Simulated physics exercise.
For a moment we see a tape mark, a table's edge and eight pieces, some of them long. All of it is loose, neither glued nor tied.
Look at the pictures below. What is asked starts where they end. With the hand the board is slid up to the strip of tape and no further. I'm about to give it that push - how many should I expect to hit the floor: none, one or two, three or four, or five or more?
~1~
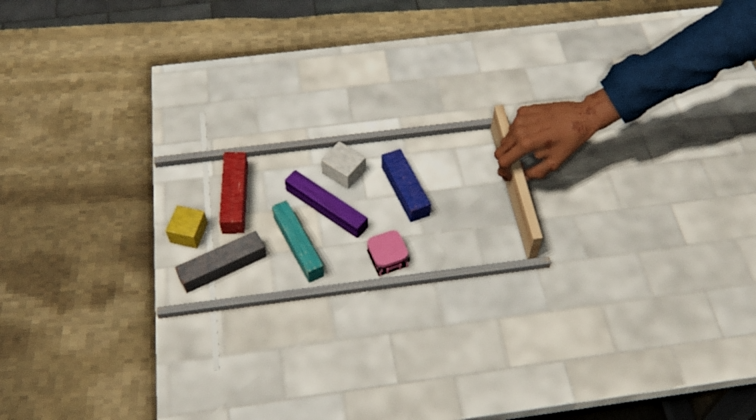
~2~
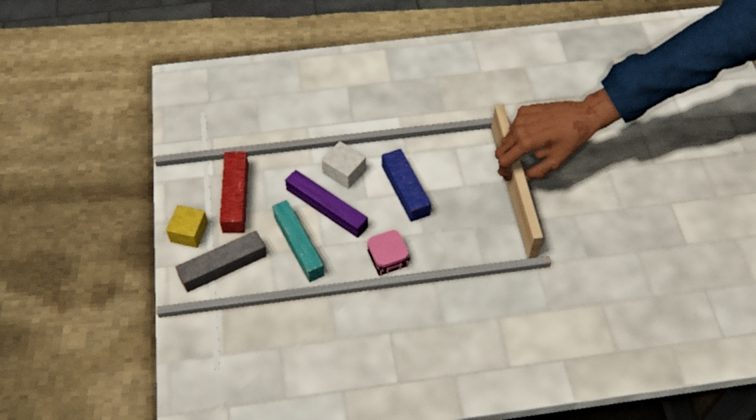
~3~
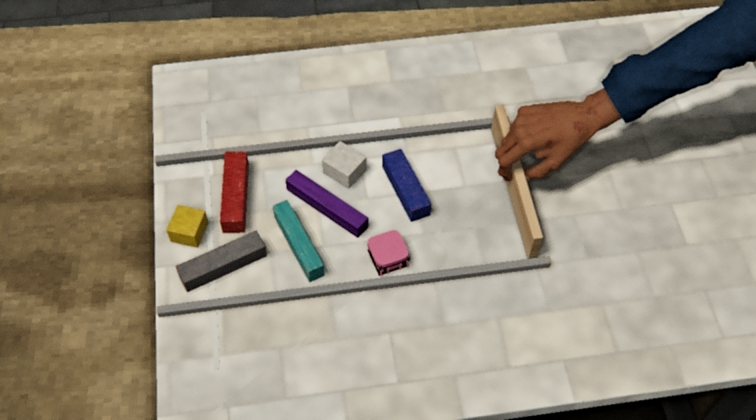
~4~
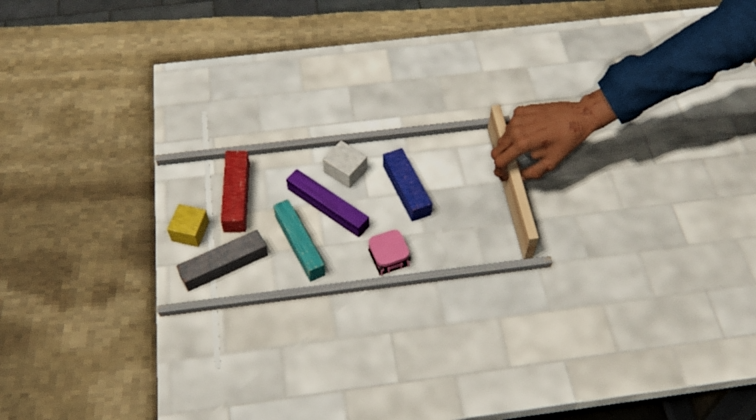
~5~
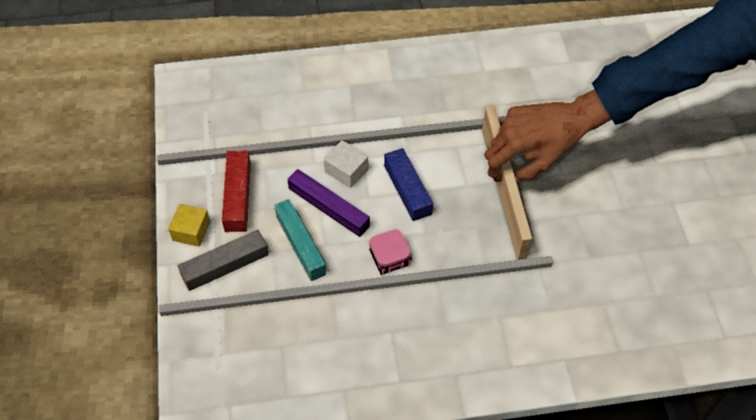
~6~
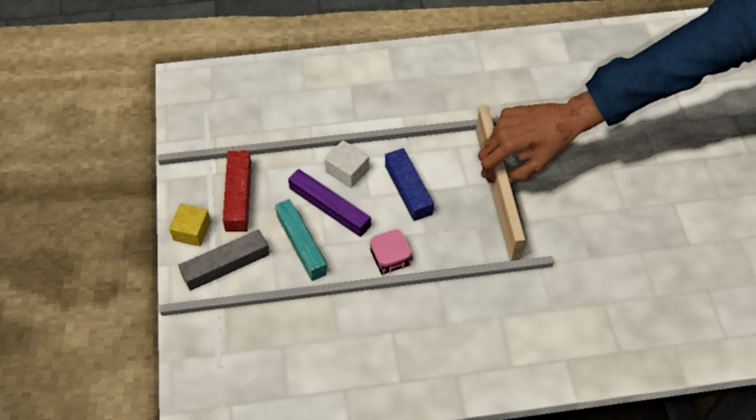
Expect three or four.
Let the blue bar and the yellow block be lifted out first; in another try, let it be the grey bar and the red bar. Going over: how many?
It would be 2 and 1.
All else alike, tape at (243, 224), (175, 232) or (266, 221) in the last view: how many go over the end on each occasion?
Taken one after another, the numbers are 2, 6 and 0.
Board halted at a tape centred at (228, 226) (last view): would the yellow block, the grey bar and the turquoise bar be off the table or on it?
Observed: Yellow block toppled; grey bar toppled; turquoise bar not toppled.
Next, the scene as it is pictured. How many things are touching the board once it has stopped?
The count is 2.
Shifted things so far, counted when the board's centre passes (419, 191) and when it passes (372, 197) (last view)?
Up to then 1, and up to the other point 4.
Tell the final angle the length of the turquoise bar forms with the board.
Roughly 15 degrees.
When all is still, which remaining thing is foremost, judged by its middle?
It's the turquoise bar that is foremost.
Early on, none off yet; yellow block at rest near (190, 225); grey bar at rest near (225, 260); red bar at rest near (237, 191).
A while later, none off yet; yellow block moving near (186, 226); grey bar travelled a little near (199, 265); red bar travelled a little near (217, 194).
Finally, the number that fall off is three or four; lost, red bar, grey bar and yellow block.
